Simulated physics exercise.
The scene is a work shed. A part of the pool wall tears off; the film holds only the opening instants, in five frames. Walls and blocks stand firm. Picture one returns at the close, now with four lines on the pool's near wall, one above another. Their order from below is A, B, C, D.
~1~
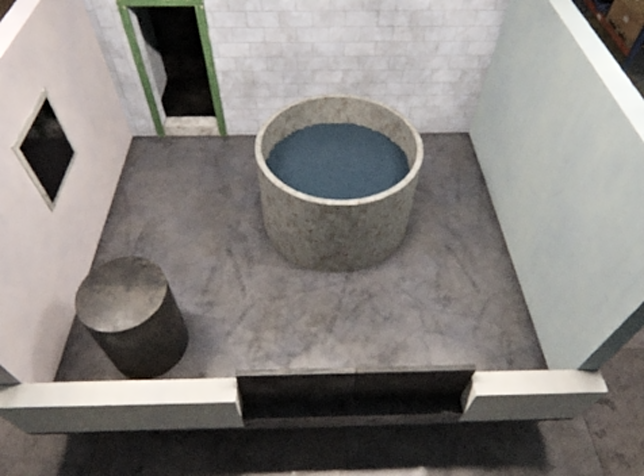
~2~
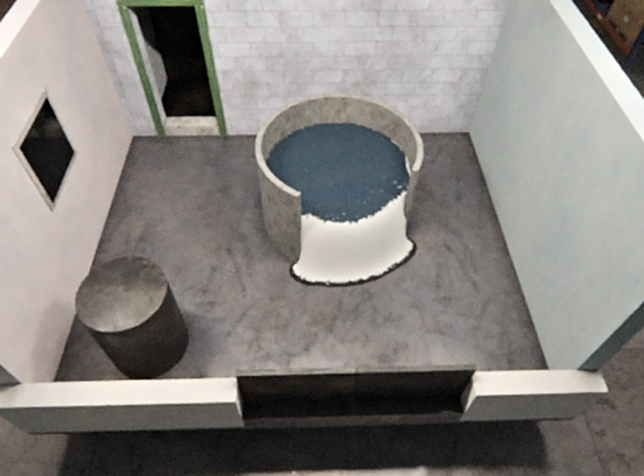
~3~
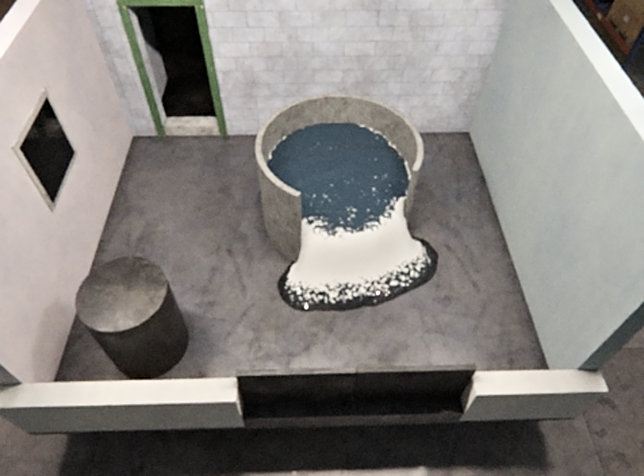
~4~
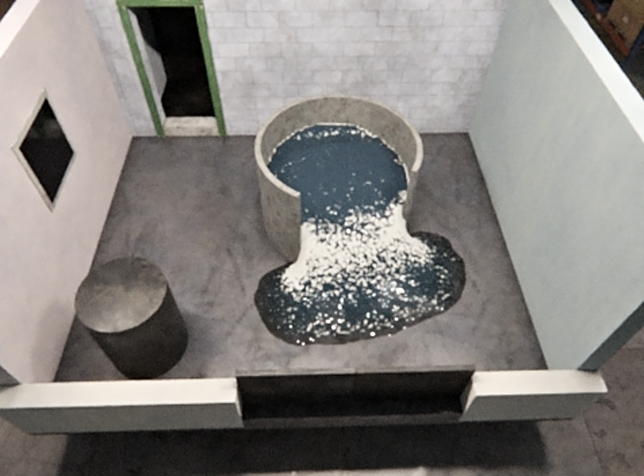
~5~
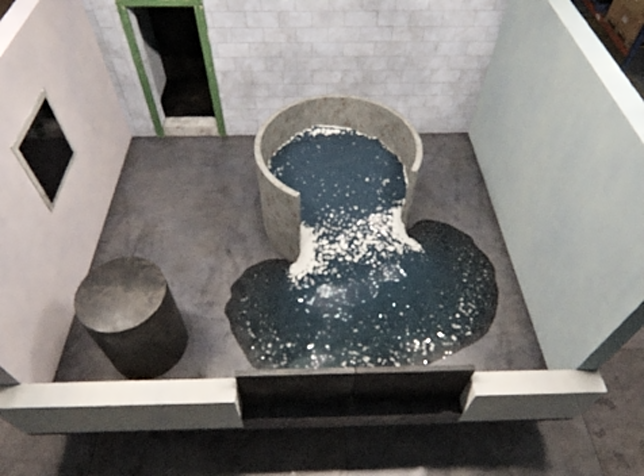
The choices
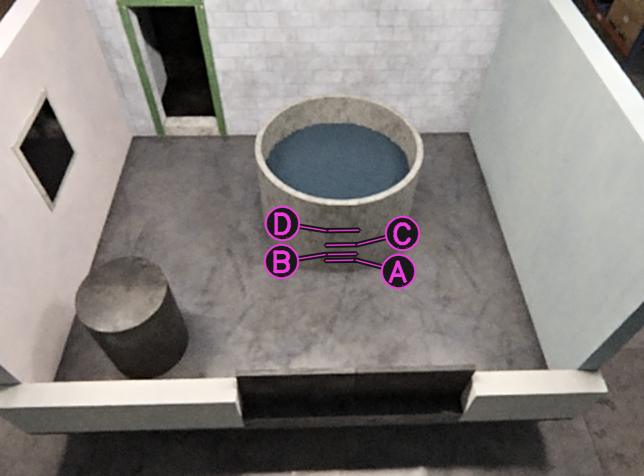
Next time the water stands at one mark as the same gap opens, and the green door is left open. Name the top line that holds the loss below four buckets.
D will do.
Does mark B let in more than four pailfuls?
No, that is safe.
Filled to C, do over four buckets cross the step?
No, that is safe.
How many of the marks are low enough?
All four.
On the marked copy, A at (340, 260); B at (341, 254); C at (341, 244); D at (342, 230); from the bottom up A, B, C, D.
With A, nothing gets over.
With B, nothing gets over.
With C, nothing gets over.
With D, a splash gets over, under a bucket.
